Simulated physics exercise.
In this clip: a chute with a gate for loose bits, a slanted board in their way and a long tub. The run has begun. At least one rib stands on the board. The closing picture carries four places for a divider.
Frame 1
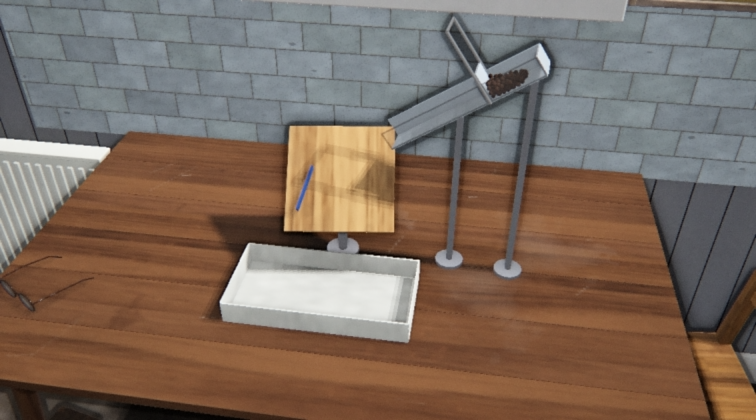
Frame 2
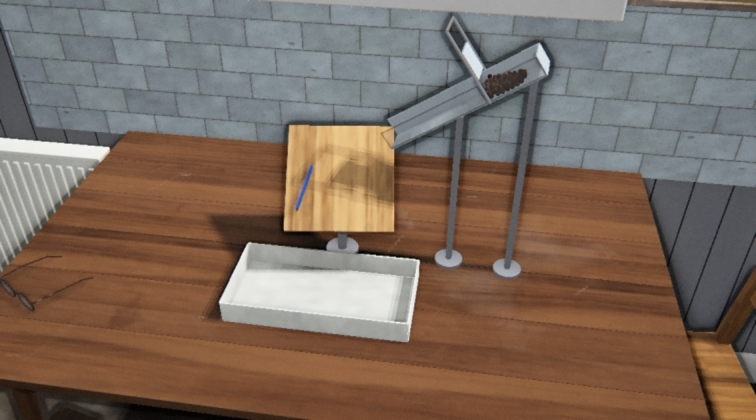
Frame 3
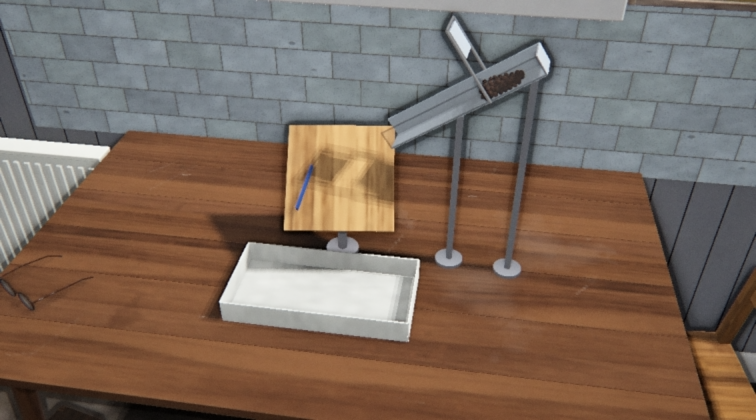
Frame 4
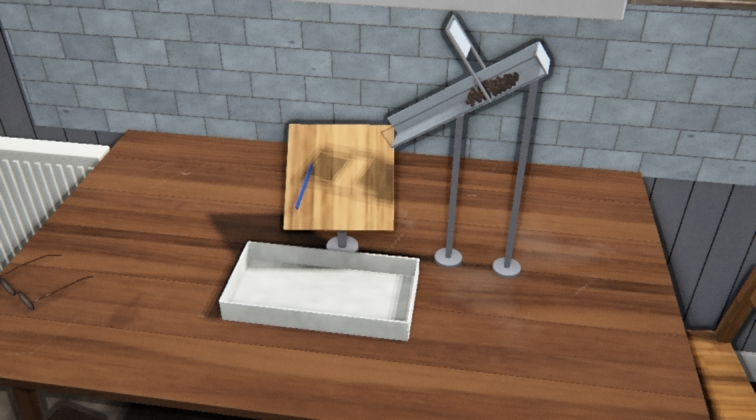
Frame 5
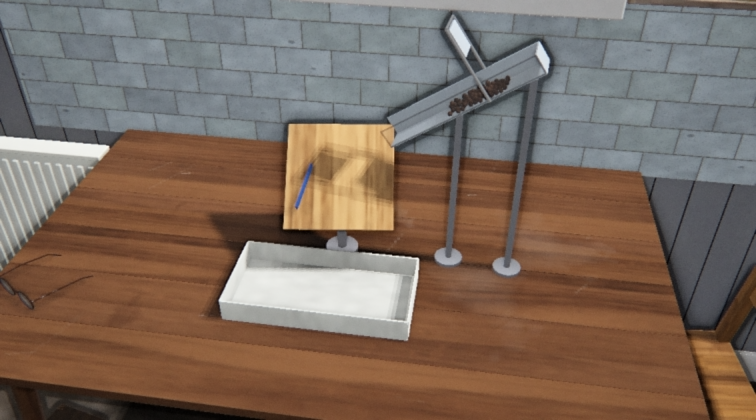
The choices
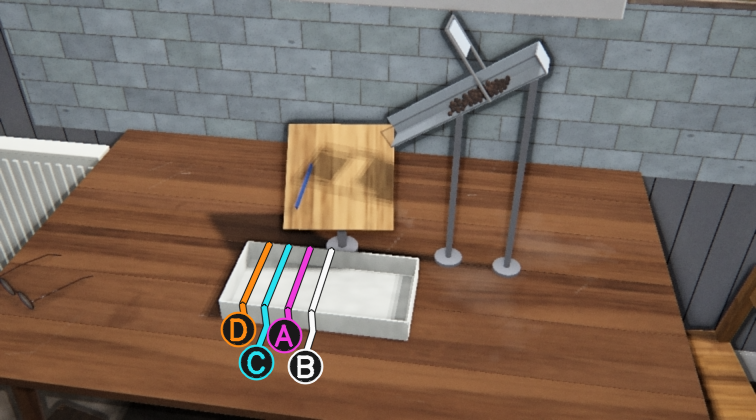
Metal chute on two stands with its gate lifting and dark berries starting to slide down toward a tilted wooden board.
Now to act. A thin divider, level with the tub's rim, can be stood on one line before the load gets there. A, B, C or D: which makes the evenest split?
A.
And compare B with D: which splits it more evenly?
B it is.
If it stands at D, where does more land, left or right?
More lands on the right.
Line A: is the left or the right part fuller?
Left.
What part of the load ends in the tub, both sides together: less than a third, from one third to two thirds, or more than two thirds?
More than two thirds.
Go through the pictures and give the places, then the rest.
The first frame shows load behind the gate at (503, 82), allspice berries; lip of the chute at (395, 142), sloping gently.
The second frame shows middle of the board at (340, 177), tilted fairly steeply; middle of its low edge at (339, 231); of its high edge at (342, 126).
The third frame shows front corners of the tub at (220, 302) and (408, 323), empty; front of the load at (483, 91).
The fourth frame shows middle of the load at (488, 89); its front at (470, 97), about a quarter of the way to the lip; rib from (311, 164) to (296, 207).
The fifth frame shows middle of the load at (478, 95); its front at (451, 106), about a third of the way to the lip.
On the marked copy, line A crosses the front rim at (288, 309); line B crosses the front rim at (311, 311); line C crosses the front rim at (264, 306); line D crosses the front rim at (242, 303).
Choosing A, of what is caught, about two thirds on the left of the divider, about a third on the right.
Choosing B, of what is caught, most on the left of the divider, about a quarter on the right.
Choosing C, of what is caught, a small part on the left of the divider, most on the right.
Choosing D, of what is caught, a stray few on the left of the divider, nearly all on the right.
